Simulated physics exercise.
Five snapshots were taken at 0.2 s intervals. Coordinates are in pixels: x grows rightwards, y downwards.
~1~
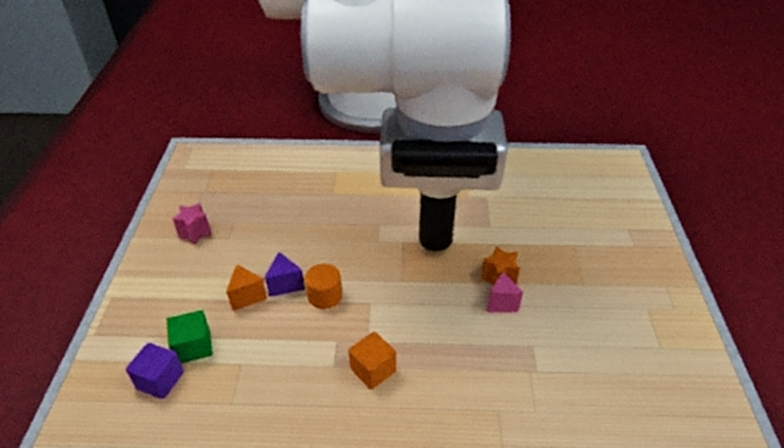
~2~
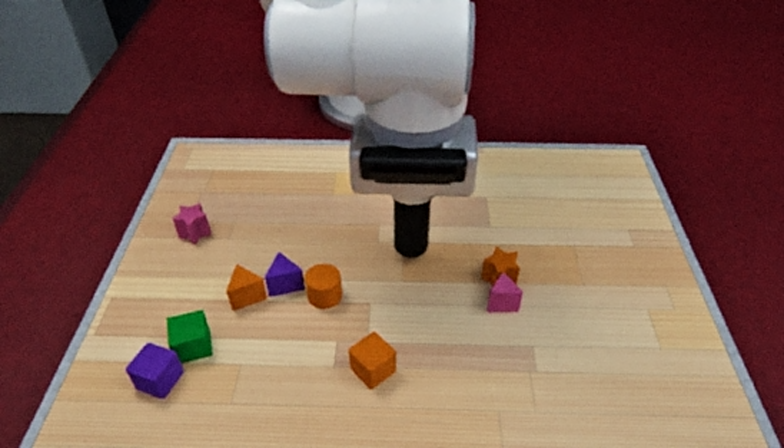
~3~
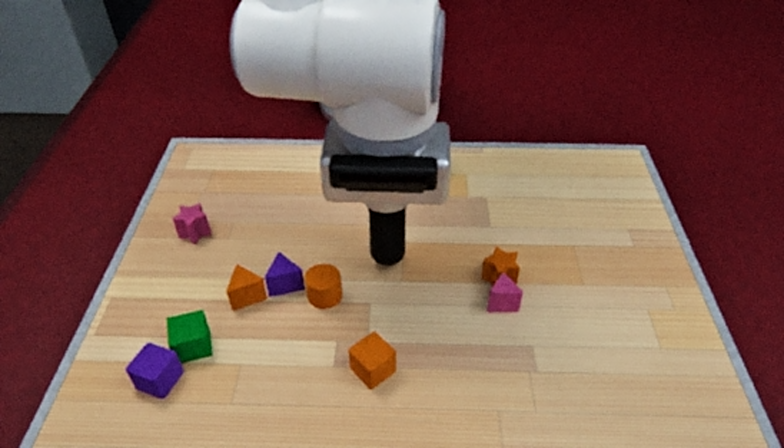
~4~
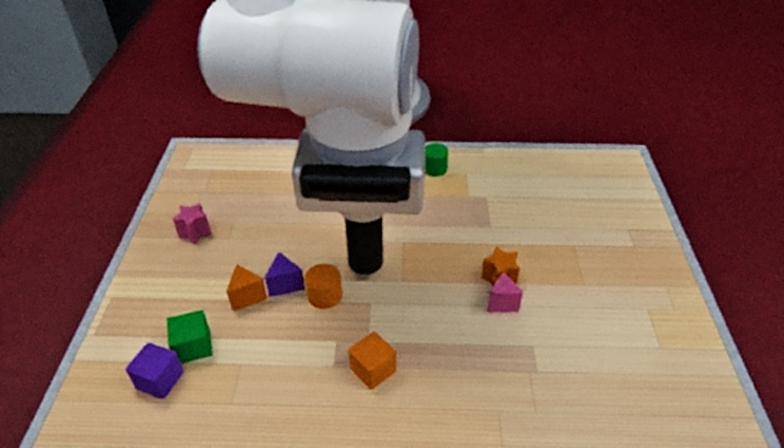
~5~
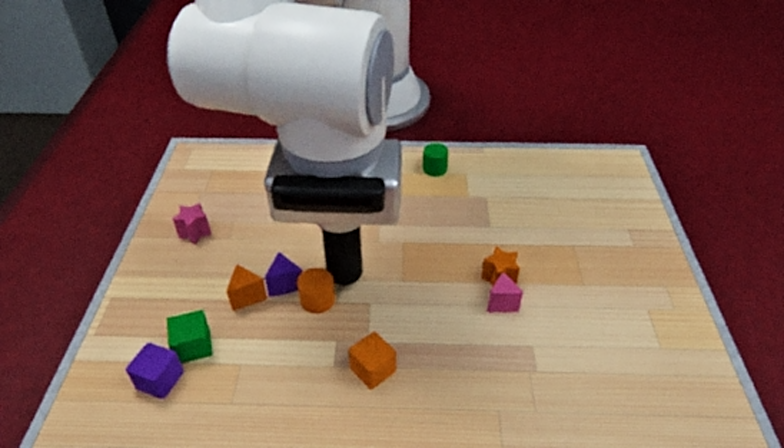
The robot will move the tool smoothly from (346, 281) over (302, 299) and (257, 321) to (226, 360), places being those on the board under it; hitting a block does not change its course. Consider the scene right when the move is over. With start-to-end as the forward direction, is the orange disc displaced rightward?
It seems not.
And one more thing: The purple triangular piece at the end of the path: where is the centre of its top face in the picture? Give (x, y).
Top centre: (262, 267).
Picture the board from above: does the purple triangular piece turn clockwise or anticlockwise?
My prediction: CW.
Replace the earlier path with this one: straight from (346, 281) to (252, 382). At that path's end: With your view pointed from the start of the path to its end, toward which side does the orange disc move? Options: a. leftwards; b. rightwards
It's b.
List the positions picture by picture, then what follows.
The first frame shows tool's lower end at (436, 240); green square block at (186, 327); orange triangular piece at (242, 278); purple triangular piece at (282, 266); orange disc at (323, 276).
The second frame shows tool at (411, 246); blocks still.
The third frame shows tool at (388, 254); blocks still.
The fourth frame shows tool at (366, 263); blocks still.
The fifth frame shows tool at (345, 273); green square block at (186, 327); orange triangular piece at (242, 278); purple triangular piece at (282, 266); orange disc at (315, 280).
On the path given first. One third of the way, tool at (300, 292); purple triangular piece at (269, 265), turned 40° clockwise; orange disc at (275, 306).
Two thirds of the way, tool at (254, 313); orange triangular piece at (228, 280), turned 50° clockwise; purple triangular piece at (262, 267), turned 90° clockwise; orange disc at (245, 334).
At the end, tool at (224, 352); green square block still; orange triangular piece at (228, 280), turned 50° clockwise; purple triangular piece at (262, 267), turned 90° clockwise; orange disc at (233, 373).
